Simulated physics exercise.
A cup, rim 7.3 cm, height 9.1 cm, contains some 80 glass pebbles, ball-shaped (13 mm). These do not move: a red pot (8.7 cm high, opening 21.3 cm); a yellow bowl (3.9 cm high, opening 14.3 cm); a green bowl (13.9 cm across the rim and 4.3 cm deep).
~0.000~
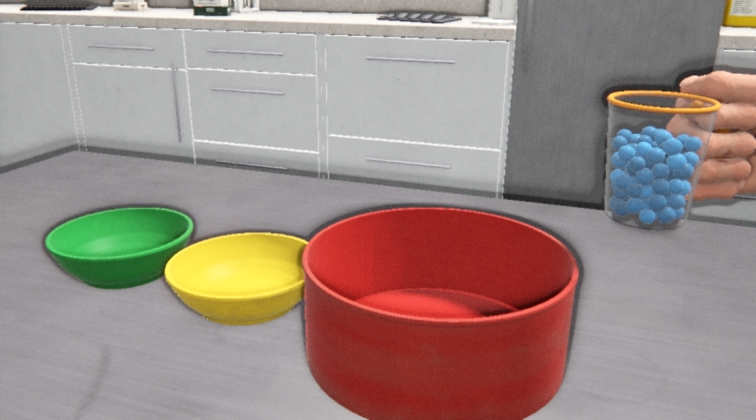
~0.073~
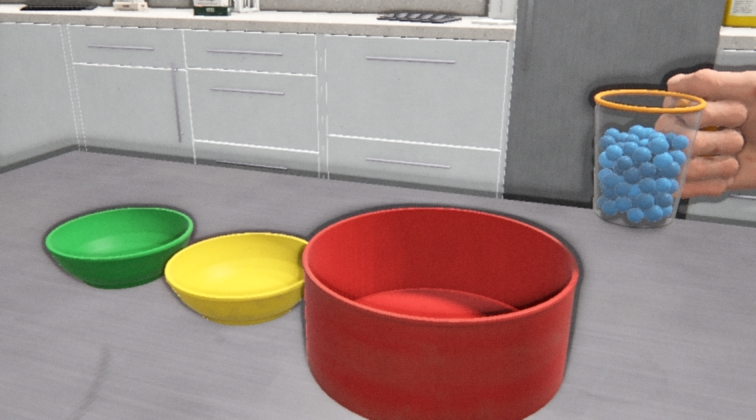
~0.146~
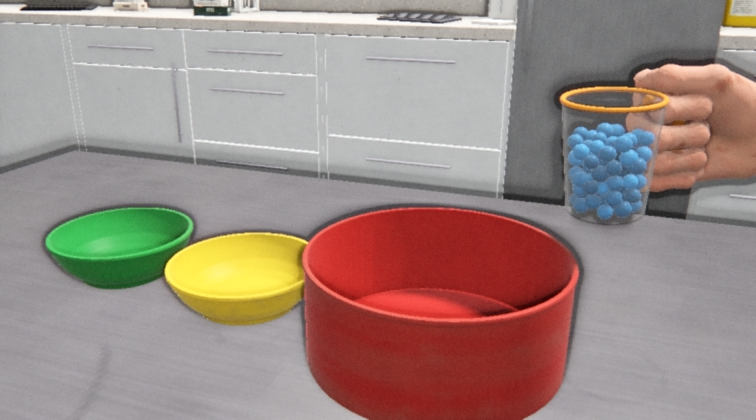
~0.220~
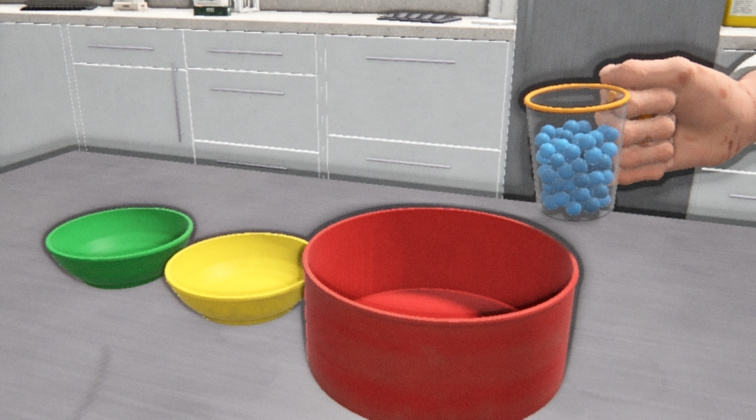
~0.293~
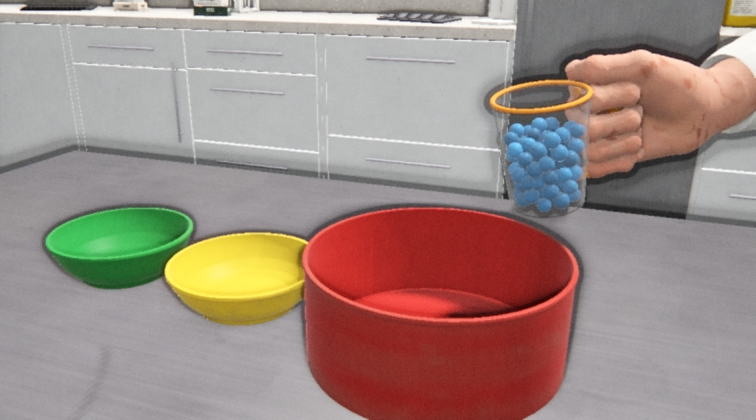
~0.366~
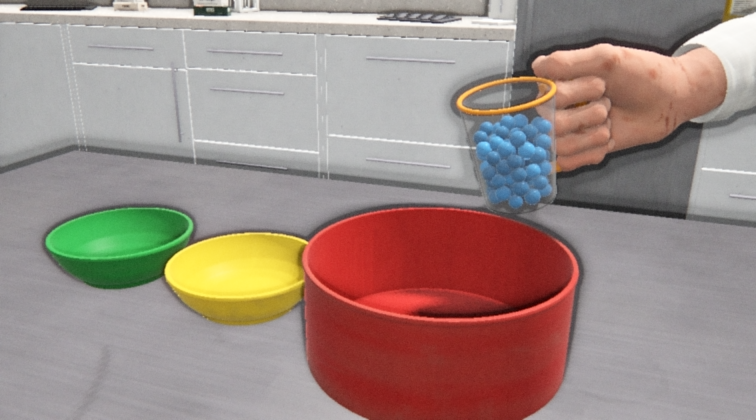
We see a green bowl, a yellow bowl and a red pot on a gray counter as a hand moves a clear, orange-rimmed cup of blue balls leftward from the right, gradually tilting it slightly to the left.
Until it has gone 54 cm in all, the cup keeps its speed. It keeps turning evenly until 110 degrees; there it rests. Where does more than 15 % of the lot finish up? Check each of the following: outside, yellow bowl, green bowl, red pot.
Outside: More; yellow bowl: Not more; green bowl: Not more; red pot: Not more.
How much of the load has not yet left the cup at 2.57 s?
Roughly 0 percent of the load.
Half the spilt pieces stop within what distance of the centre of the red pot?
About 64 cm.
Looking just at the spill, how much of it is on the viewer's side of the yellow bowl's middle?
Share of spill: Approx. 70 in a hundred.
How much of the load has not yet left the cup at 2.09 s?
Close to 70 in a hundred.
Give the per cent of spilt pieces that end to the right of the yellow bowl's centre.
Roughly 10 per cent.
After 1.03 s, tilt 46 degrees; cup 100 %; middle of all pieces near (277, 136).
After 1.58 s, tilt 73 degrees; cup 100 %; middle of all pieces near (117, 119).
After 2.09 s, tilt 97 degrees; outside 15 %, cup 70 %, in the air 15 %; middle of all pieces near (70, 153).
After 2.57 s, tilt 110 degrees; outside 90 %, in the air 10 %.
In the end, at 4.4 s, green bowl 0 %, red pot 0 %, outside 100 %, yellow bowl 0 %, cup 0 %.
